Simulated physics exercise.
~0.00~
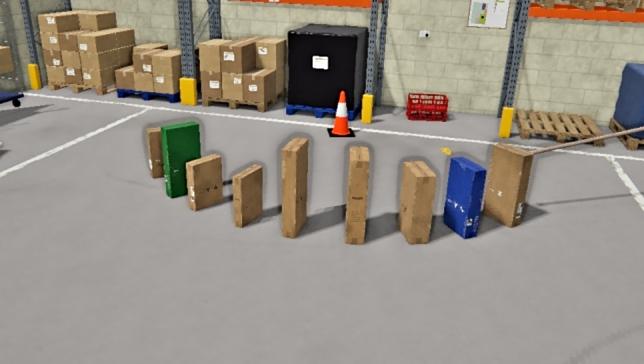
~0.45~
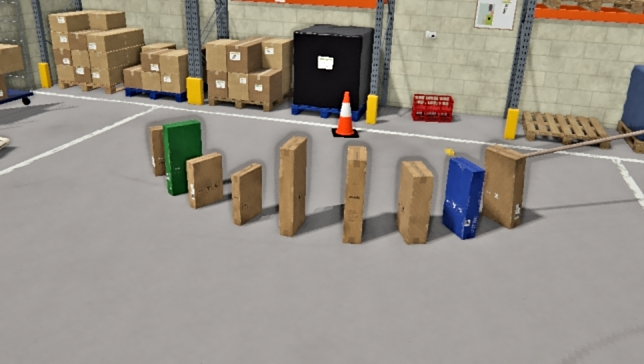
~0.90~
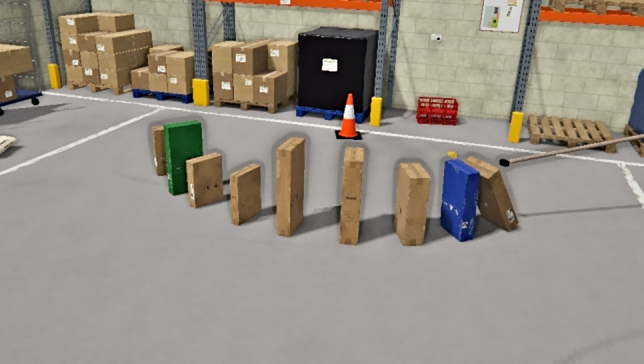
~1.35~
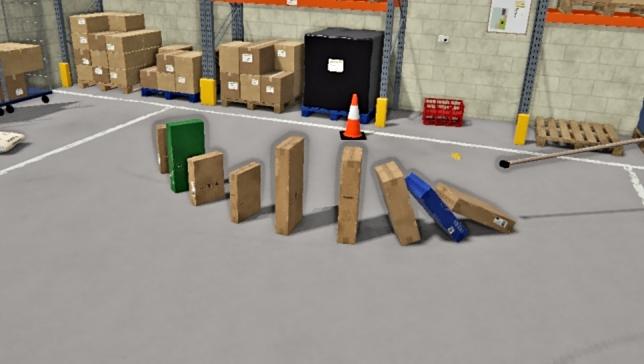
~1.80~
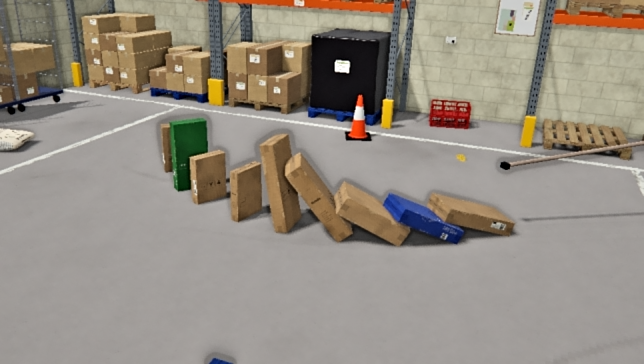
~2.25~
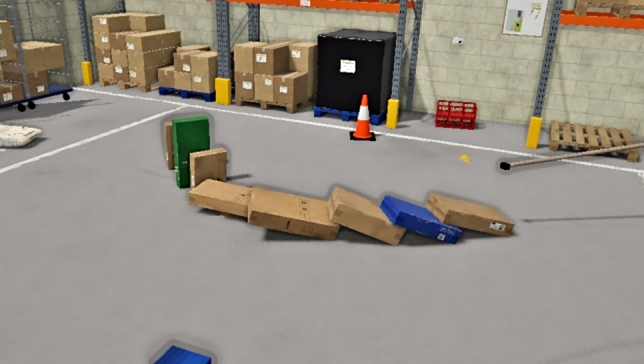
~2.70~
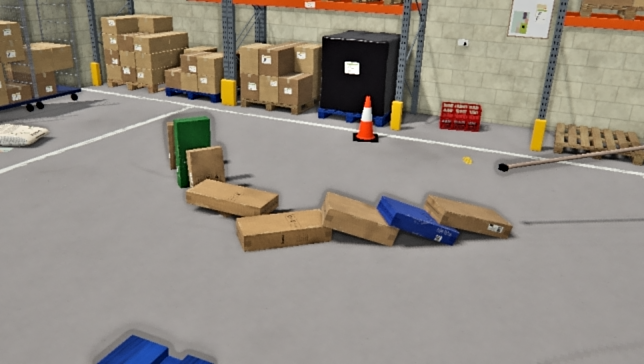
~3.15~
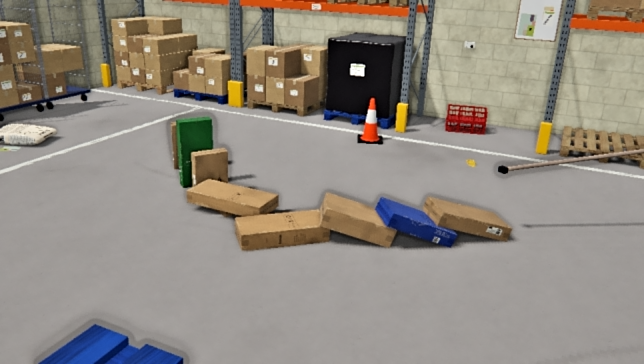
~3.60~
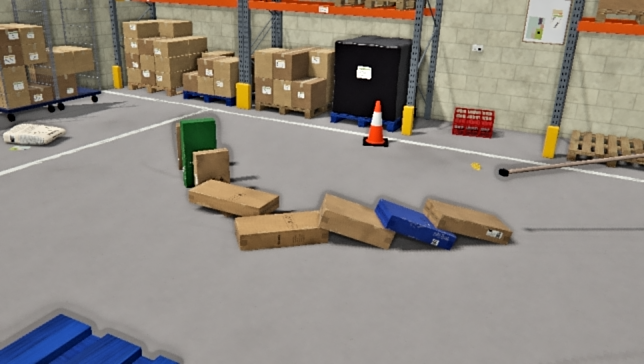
In the video, a pole tips the rightmost of several upright cartons arranged in a curve on a warehouse floor, and they topple leftward one after another, including a blue one. The fall stops partway, leaving the green carton and its two neighbors standing at the left.
